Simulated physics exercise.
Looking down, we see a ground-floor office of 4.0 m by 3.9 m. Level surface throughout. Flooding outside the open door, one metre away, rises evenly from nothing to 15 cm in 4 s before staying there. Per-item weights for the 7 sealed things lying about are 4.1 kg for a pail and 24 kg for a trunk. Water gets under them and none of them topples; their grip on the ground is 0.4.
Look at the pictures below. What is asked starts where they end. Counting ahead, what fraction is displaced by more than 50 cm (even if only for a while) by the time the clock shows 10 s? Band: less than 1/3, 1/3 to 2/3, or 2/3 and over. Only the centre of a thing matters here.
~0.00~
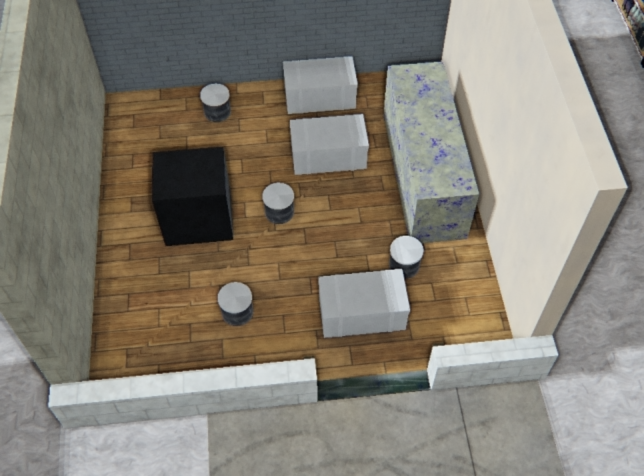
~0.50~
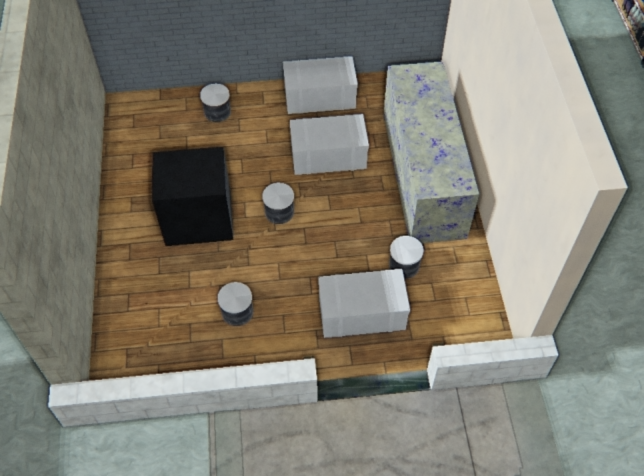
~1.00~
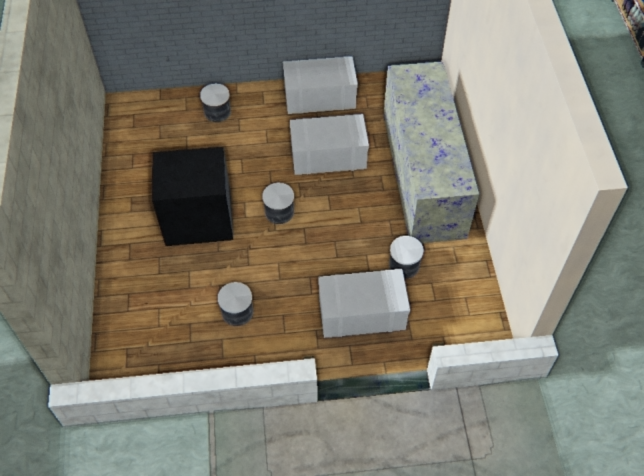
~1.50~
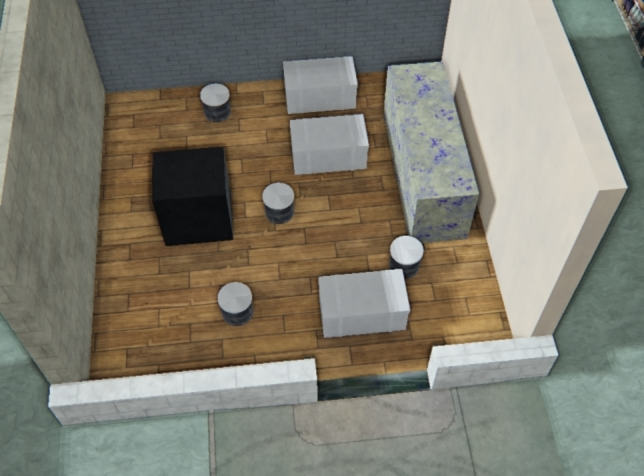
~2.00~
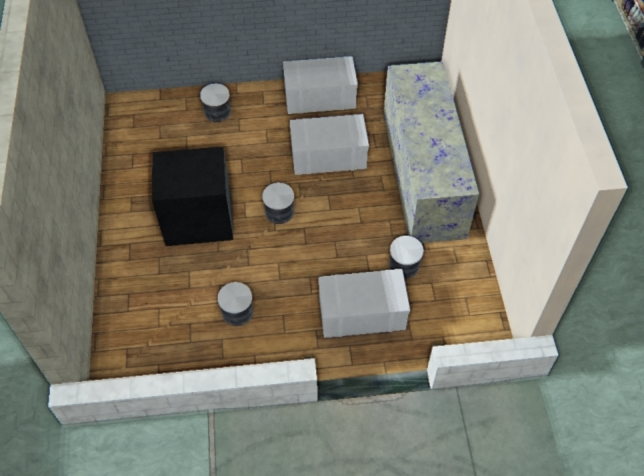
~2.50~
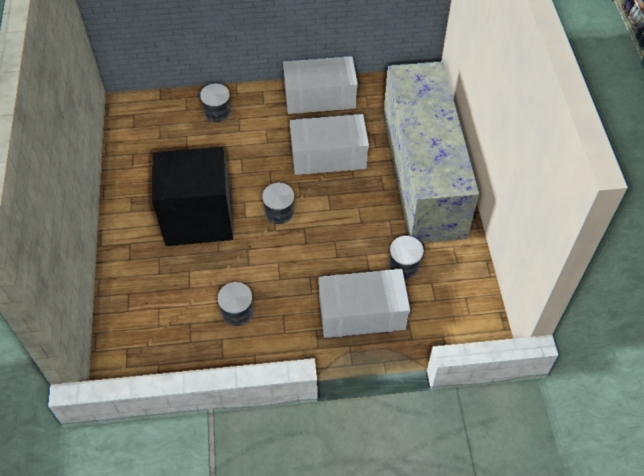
Band: 1/3 to 2/3.
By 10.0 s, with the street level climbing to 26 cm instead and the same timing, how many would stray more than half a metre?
I count 5 of them in that case.
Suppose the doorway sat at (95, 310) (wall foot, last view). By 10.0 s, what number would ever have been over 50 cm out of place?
In that case the number is 2.
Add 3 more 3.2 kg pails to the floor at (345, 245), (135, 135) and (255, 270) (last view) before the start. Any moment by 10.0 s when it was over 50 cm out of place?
Well, it goes above, below, above.
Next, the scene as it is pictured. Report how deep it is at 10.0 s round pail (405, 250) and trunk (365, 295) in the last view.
Close to 6 and 6 centimetres.
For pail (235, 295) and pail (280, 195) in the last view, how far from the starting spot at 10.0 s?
The first is 40 cm from its start, the second 100 cm.
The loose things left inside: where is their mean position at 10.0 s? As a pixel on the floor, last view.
Near (300, 179).
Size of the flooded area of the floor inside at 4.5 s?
At that time the wet patch spans about 3.0 m2.
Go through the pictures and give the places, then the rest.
The first picture shows a pail at (278, 195), on the bottom; a pail at (215, 94) rests on the ground; 0.0 m2 under water; 0 of 7 have shifted.
The second picture shows a pail at (278, 195), on the bottom; a pail at (215, 94) rests on the ground; 0.0 m2 under water; 0 of 7 have shifted.
The third picture shows a pail at (278, 195) rests on the ground; a pail at (215, 94) rests on the ground; water covers 0.0 m2; 0 of 7 have shifted.
The fourth picture shows a pail at (278, 195) rests on the ground; a pail at (215, 94) rests on the ground; 0.0 m2 under water; 0 of 7 have shifted.
The fifth picture shows a pail at (278, 195) rests on the ground; a pail at (215, 94) rests on the ground; water covers 0.0 m2; 0 of 7 have shifted.
The sixth picture shows a pail at (278, 195), on the bottom; a pail at (215, 94), on the bottom; 0.2 m2 under water; 0 of 7 have shifted.
After 3.5 s 0 of 7 are over 50 cm from their spots; 0 afloat.
After 4.5 s 0 of 7 are over 50 cm from their spots; 0 afloat.
After 7.0 s 1 of 7 are over 50 cm from their spots; 1 afloat.
After 10.0 s 3 of 7 are over 50 cm from their spots, and 3 have been at some point; 1 afloat.
